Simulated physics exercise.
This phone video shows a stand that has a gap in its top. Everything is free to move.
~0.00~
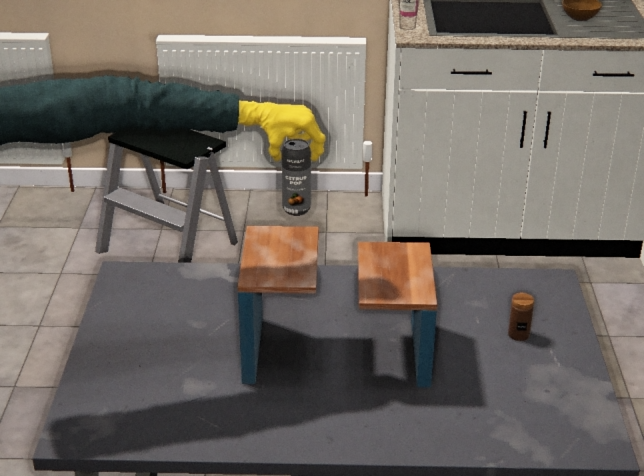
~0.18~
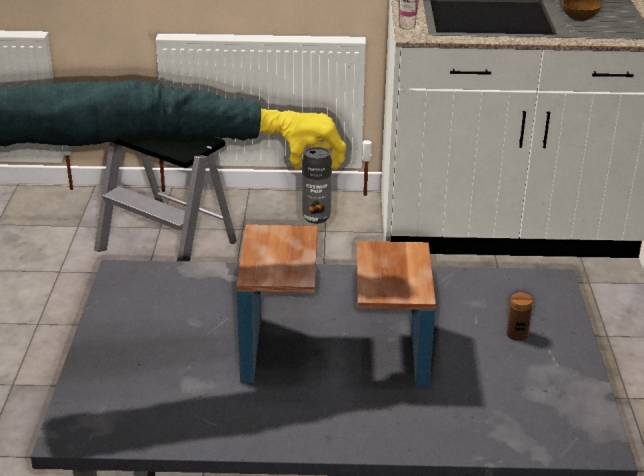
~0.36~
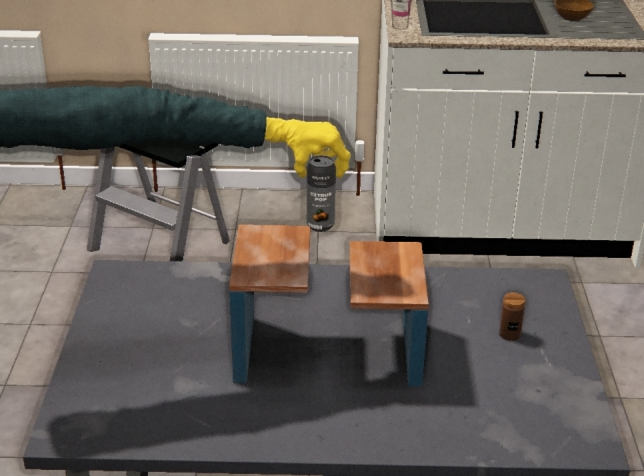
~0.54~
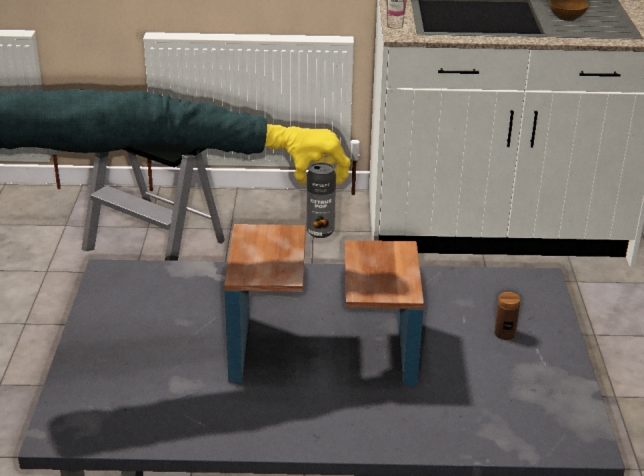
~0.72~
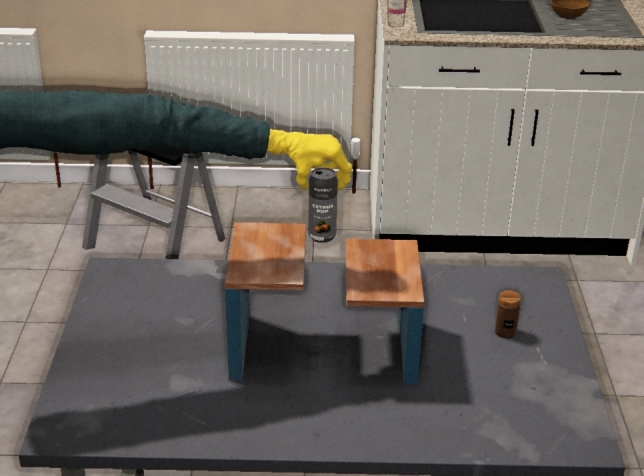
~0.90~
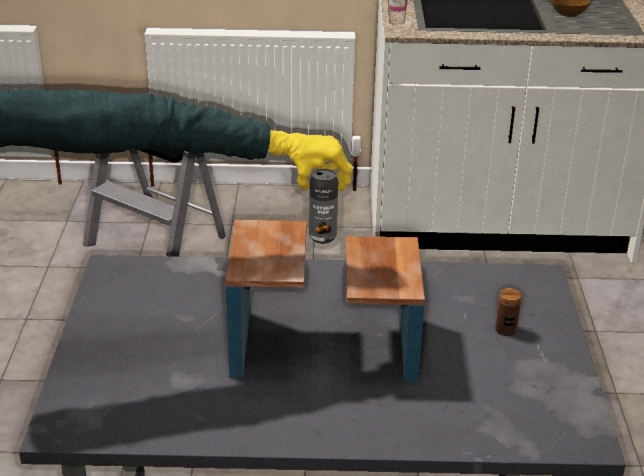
In a kitchen, a yellow-gloved hand on a green-sleeved arm holds a grey can above a stand with a gap in its top, a brown shaker resting nearby on the table. The hand carries the can a little to the right and slightly lower, then keeps it nearly still above the gap.
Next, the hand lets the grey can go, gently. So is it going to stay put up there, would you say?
No. My guess is it makes it down.
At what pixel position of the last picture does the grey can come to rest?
At about (321, 319).
Around 1.10 s, grey can displaced about its own width near (323, 227).
Around 1.20 s, grey can displaced well along near (322, 285).
Around 1.30 s, grey can displaced well along near (321, 312).
Finally (1.9 s), moved from the start, grey can; brown shaker still in place. Final places as the last picture's camera would see them, grey can near (321, 319). The can goes down the gap.
